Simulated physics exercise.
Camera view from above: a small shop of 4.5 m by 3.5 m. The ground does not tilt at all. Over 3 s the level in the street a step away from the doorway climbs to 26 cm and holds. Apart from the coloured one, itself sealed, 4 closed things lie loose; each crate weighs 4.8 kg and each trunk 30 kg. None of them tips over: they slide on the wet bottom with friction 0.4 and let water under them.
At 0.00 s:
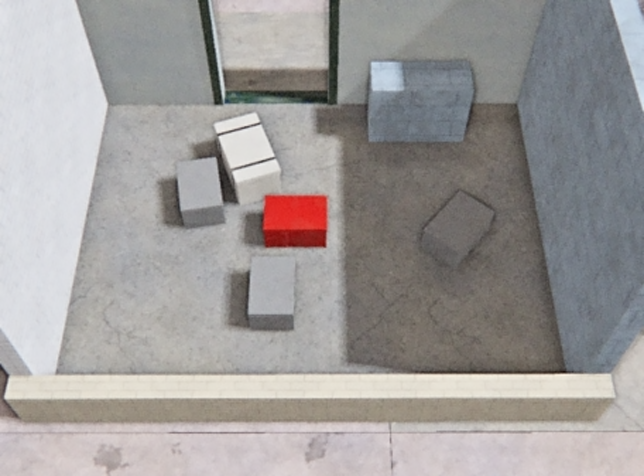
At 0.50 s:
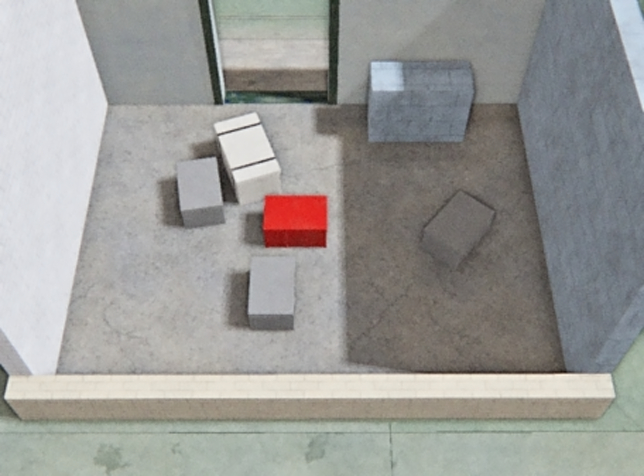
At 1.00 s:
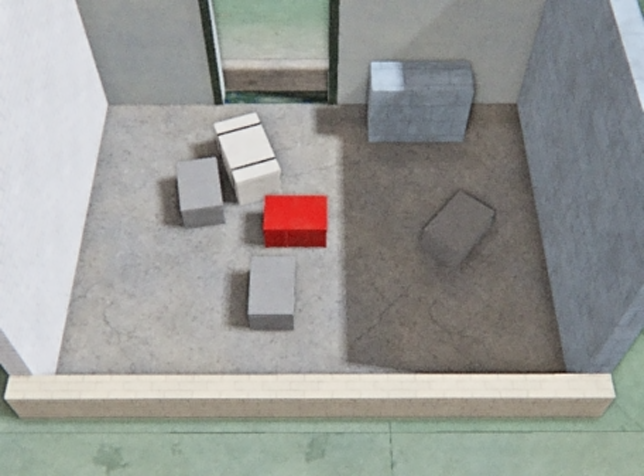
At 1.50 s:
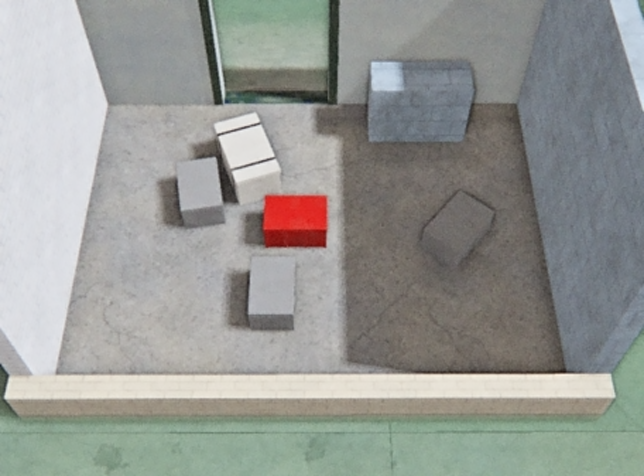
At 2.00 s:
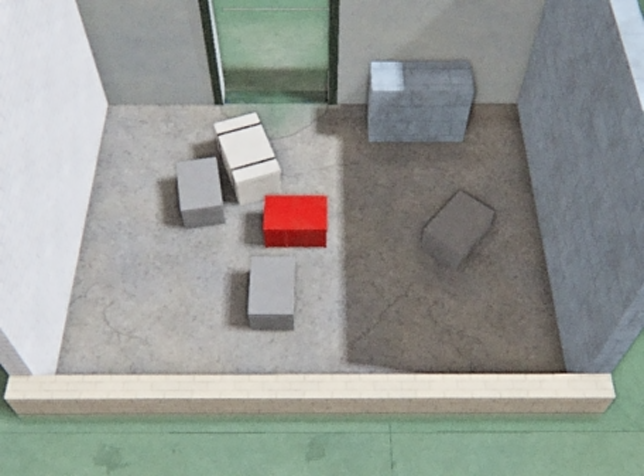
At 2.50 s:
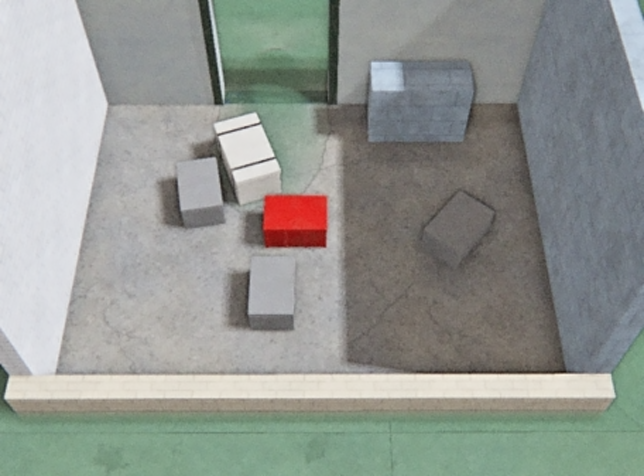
Greenish water spreads outside the walls, then seeps through the doorway toward the still boxes.
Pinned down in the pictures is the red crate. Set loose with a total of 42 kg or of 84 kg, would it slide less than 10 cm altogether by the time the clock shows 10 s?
Only the hefty one is fine.
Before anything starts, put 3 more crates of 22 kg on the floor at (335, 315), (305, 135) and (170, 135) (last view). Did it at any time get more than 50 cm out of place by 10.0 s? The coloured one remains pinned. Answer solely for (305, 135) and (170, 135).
First exceeds it, then stays inside.
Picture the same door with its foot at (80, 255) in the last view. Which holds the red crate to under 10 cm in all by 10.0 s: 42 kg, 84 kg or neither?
If so, then the first option suffices.
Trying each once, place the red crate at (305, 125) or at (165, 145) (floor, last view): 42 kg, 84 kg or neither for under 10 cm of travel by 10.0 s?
Result, try 1: Heavy passes, light fails; try 2: Both pass.
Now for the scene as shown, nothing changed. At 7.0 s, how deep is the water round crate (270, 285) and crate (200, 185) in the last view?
Around 3 cm and 14 cm.
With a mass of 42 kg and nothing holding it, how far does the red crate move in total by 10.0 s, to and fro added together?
Some 50 cm in all.
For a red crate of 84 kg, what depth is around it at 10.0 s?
About 12 cm.
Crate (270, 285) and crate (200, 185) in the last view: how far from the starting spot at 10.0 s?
They've ended up 30 cm and 150 cm away, in that order.
After 3.5 s the red crate would be 1 cm from its start with 42 kg and 0 cm from its start with 84 kg; 7 cm of water round it then.
After 4.5 s the red crate would be 27 cm from its start with 42 kg and 0 cm from its start with 84 kg; 7 cm of water round it then.
After 7.0 s the red crate would be 31 cm from its start with 42 kg and 0 cm from its start with 84 kg; 7 cm of water round it then.
After 10.0 s the red crate would be 50 cm from its start with 42 kg and 0 cm from its start with 84 kg; 12 cm of water round it then.
